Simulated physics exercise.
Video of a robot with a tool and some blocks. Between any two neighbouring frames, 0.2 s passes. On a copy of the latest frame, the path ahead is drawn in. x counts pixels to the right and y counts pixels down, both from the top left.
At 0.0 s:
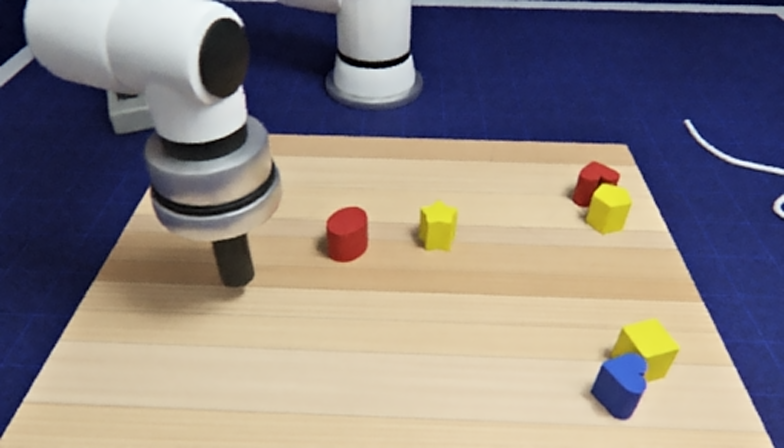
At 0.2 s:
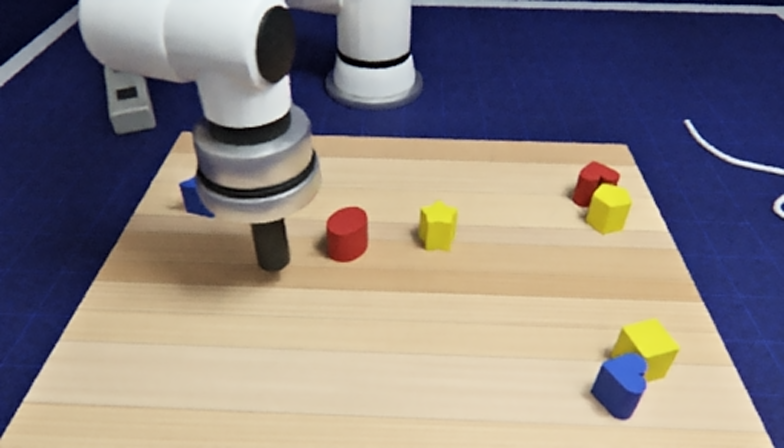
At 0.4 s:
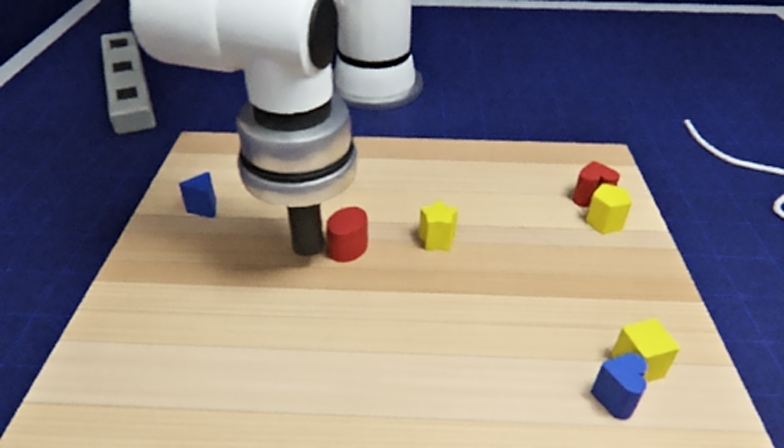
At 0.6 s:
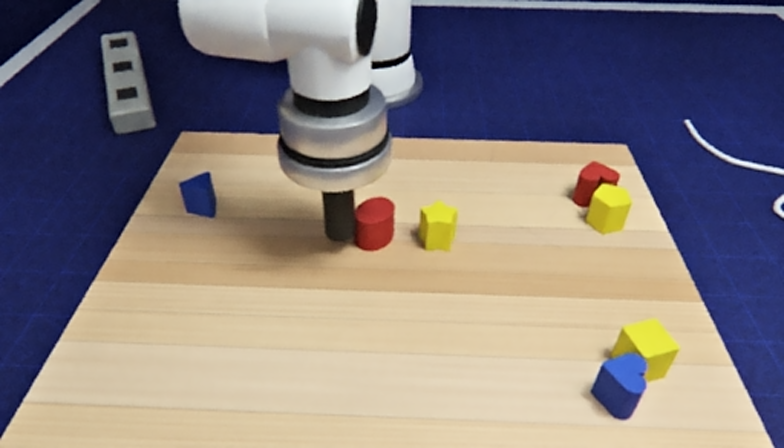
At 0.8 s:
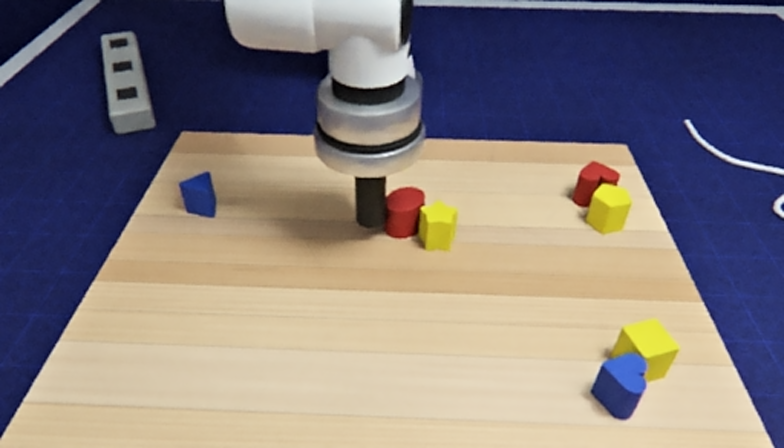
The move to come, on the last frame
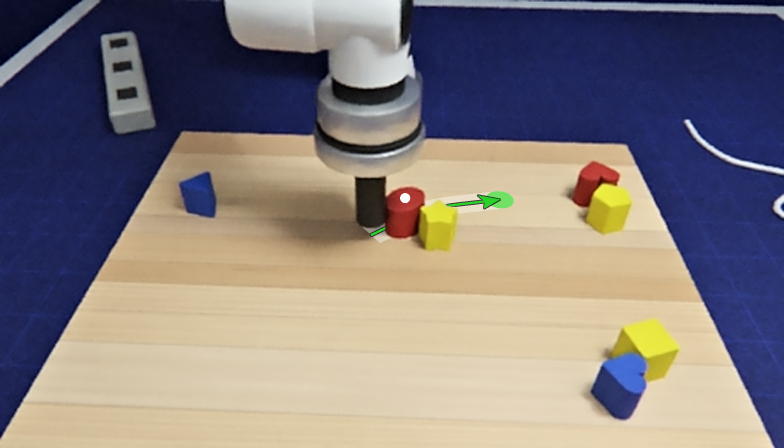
The clip opens on a wooden board scattered with red, yellow and blue blocks, a robot arm holding a dark tool at the left. The arm moves right and slightly away until the tool meets a red rounded block, then pushes it rightward until it sits beside a yellow star-shaped block.
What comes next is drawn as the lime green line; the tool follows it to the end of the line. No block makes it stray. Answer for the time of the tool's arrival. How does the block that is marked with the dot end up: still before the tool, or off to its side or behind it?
When the path ends, it will sit ahead of the tool.
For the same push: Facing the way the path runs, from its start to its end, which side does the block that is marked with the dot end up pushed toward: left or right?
Right side.
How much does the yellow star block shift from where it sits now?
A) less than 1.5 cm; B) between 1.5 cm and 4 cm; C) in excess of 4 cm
Correct choice: A.
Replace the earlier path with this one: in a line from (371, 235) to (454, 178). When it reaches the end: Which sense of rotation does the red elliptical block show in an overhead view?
Viewed from the top, it goes clockwise.
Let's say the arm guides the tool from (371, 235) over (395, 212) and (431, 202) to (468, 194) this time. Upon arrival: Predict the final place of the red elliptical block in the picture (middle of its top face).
Just about (475, 189).
Drawn move, from (371, 235) via (432, 209), ending at (500, 200); the dot is on the red elliptical block.
The first path, step by step. One third of the way, tool at (412, 200); red elliptical block at (448, 184), turned 20° clockwise.
Two thirds of the way, tool at (457, 189); red elliptical block at (494, 179), turned 45° clockwise.
At the end, tool at (502, 184); red elliptical block at (539, 181), turned 80° clockwise; yellow star block still.
